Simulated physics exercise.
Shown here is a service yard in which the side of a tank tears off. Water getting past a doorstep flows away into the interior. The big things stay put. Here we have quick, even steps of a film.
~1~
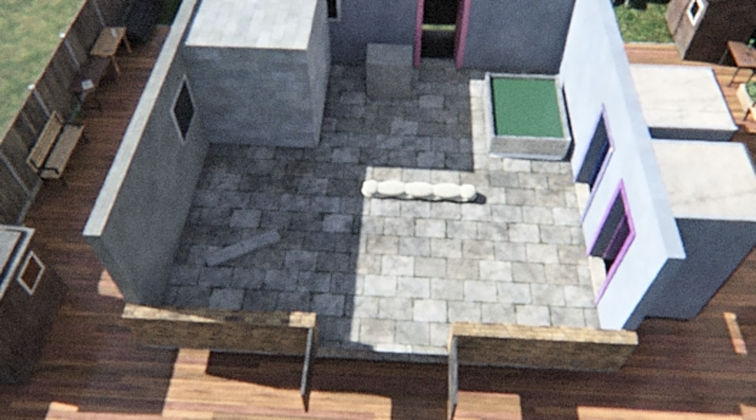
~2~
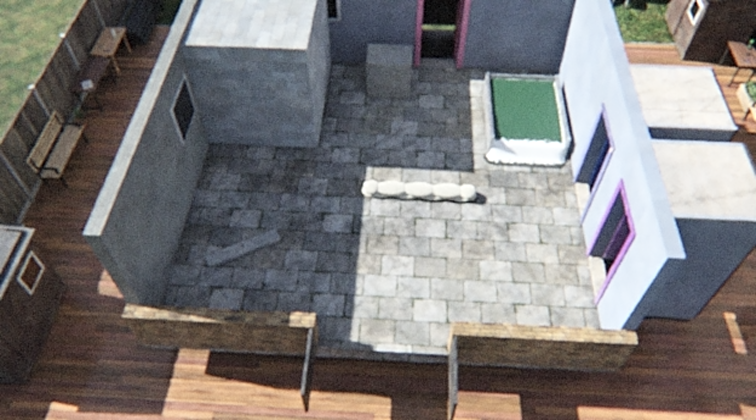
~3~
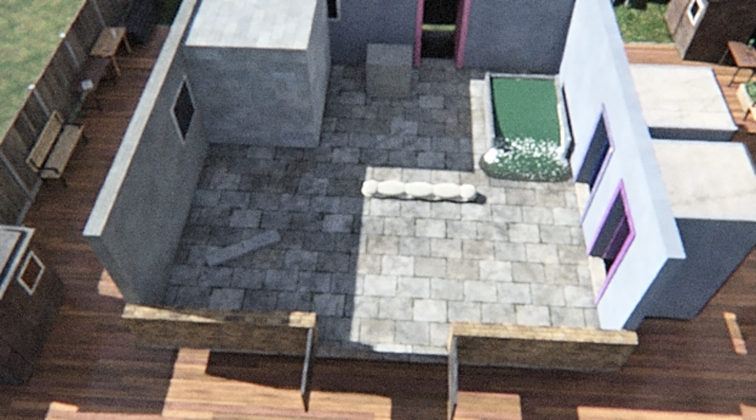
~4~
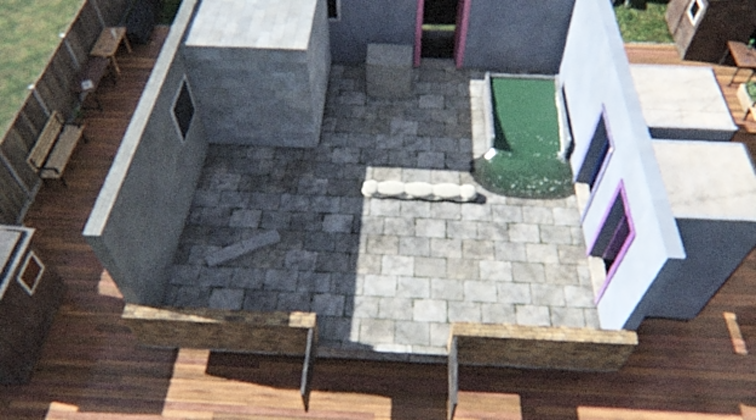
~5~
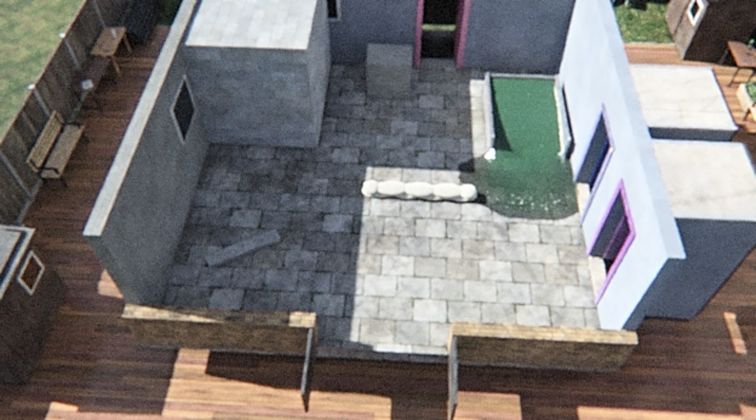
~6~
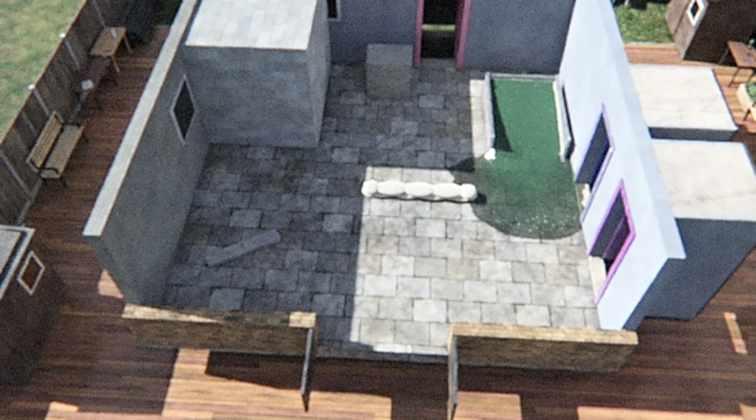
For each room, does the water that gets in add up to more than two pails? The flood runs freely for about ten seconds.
Blue door: Yes, more than two pails; purple door: Yes, more than two pails; pink door: No, two pails at most.
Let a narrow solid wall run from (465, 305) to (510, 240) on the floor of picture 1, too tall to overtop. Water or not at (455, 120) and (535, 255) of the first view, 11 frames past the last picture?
Result by location - first parched, second soaked.
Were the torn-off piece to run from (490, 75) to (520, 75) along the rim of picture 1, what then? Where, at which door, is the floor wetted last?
That's the one in purple.
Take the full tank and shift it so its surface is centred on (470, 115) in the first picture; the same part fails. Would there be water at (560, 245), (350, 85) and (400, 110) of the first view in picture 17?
I'd say swamped for the first, still dry for the second and still dry for the third.
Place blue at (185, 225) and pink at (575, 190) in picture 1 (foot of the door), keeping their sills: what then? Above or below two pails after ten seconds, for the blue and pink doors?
Briefly, the blue door comes in under while the pink door comes in over.
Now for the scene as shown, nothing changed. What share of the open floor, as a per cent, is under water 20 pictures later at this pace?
Close to 30 %.
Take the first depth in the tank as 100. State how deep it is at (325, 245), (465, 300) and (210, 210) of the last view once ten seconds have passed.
In that order: 6, 8 and 2 per cent.
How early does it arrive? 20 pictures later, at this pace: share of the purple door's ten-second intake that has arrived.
By then roughly 15 percent of the ten-second total is in.
A moment on, water covers 20 % of the floor; the blue door under two buckets in, the purple door wet at the sill, nothing in, the pink door not reached.
Next, water covers 25 % of the floor; the blue door over two buckets in, the purple door under two buckets in, the pink door not reached.
Then, water covers 30 % of the floor; the blue door over two buckets in, the purple door under two buckets in, the pink door not reached.
Later, water covers 45 % of the floor; the blue door over two buckets in, the purple door over two buckets in, the pink door not reached.
In the end, water covers 60 % of the floor; the blue door over two buckets in, the purple door over two buckets in, the pink door not reached.
